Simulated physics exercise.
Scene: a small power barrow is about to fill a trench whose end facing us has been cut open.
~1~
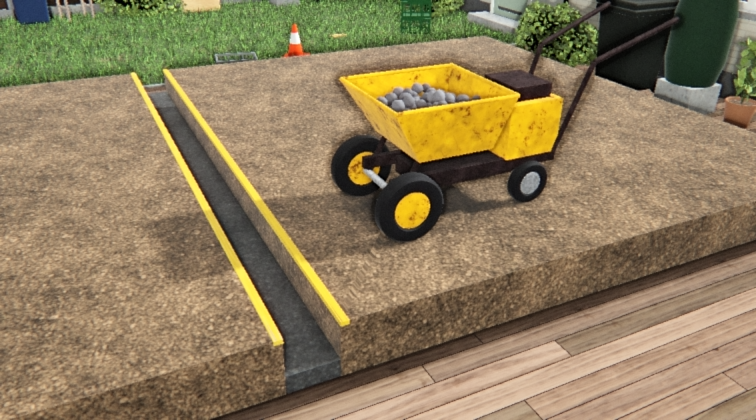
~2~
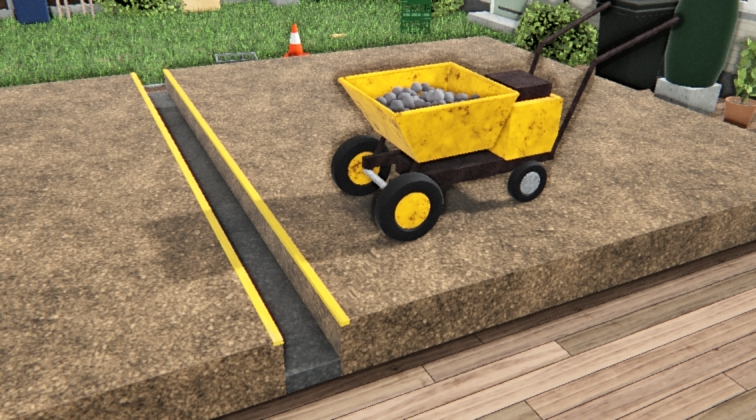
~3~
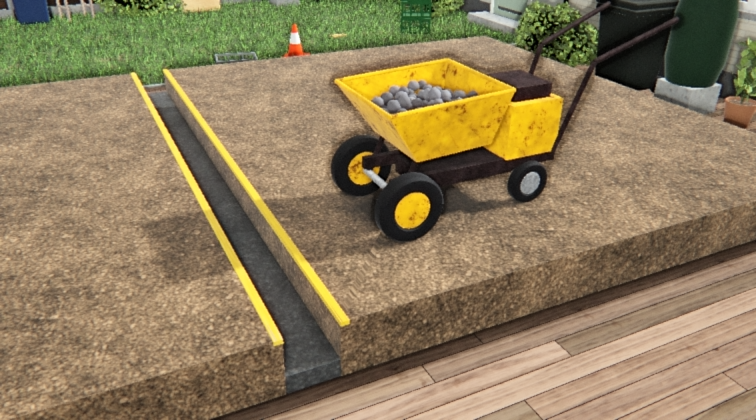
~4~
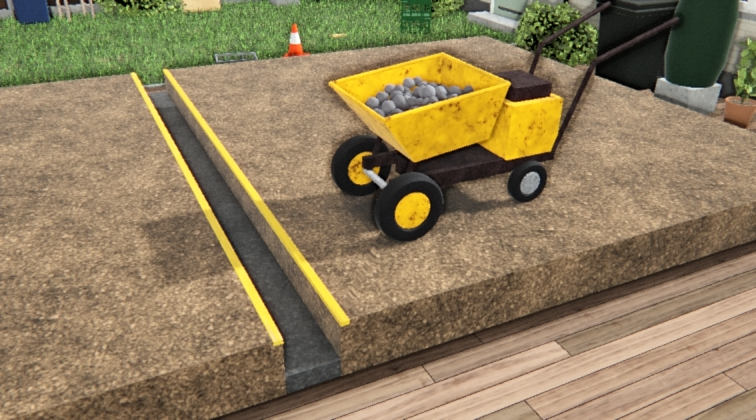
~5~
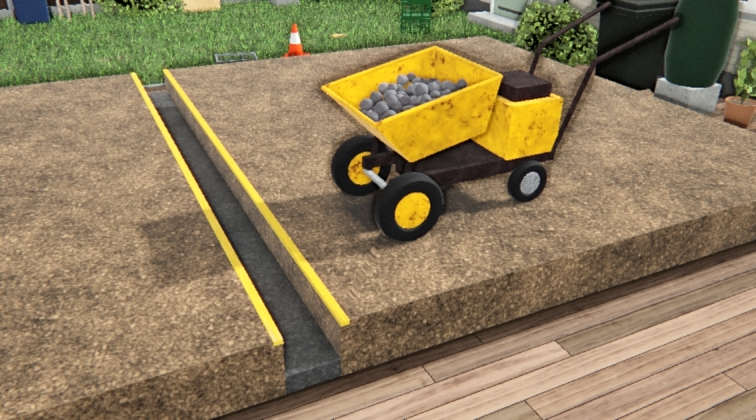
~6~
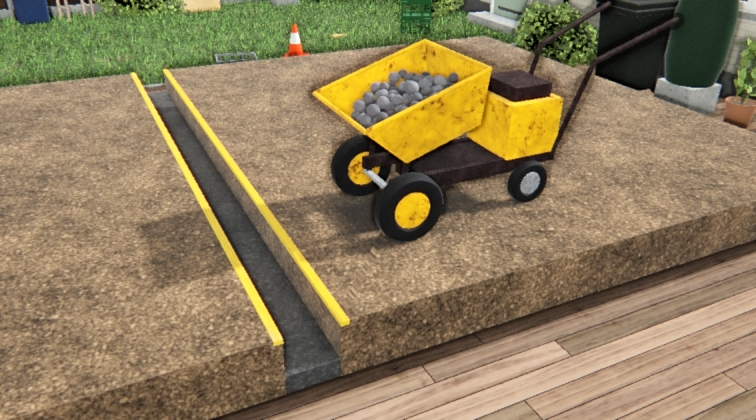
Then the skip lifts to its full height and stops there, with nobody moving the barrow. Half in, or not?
Largely in.
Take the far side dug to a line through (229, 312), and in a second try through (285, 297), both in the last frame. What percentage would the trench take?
Lab note: Case 1 around 100 %, case 2 60 %.
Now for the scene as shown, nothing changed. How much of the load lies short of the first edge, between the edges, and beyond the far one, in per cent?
Short 5, between 95, beyond 0.
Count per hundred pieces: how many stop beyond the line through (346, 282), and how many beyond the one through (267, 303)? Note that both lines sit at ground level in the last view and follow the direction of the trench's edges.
In order: 100 percent, then 0 percent.
Soon, skip tipped steeply; all in the skip.
A while on, skip tipped right over; most in the skip; a stray few short of the trench; a small part in or heaped over the trench; a stray few falling.
Towards the end, skip tipped right over; about a quarter in the skip; a stray few short of the trench; most in or heaped over the trench; a stray few beyond it.
Finally, skip tipped right over; a stray few short of the trench; nearly all in or heaped over the trench; a stray few beyond it.
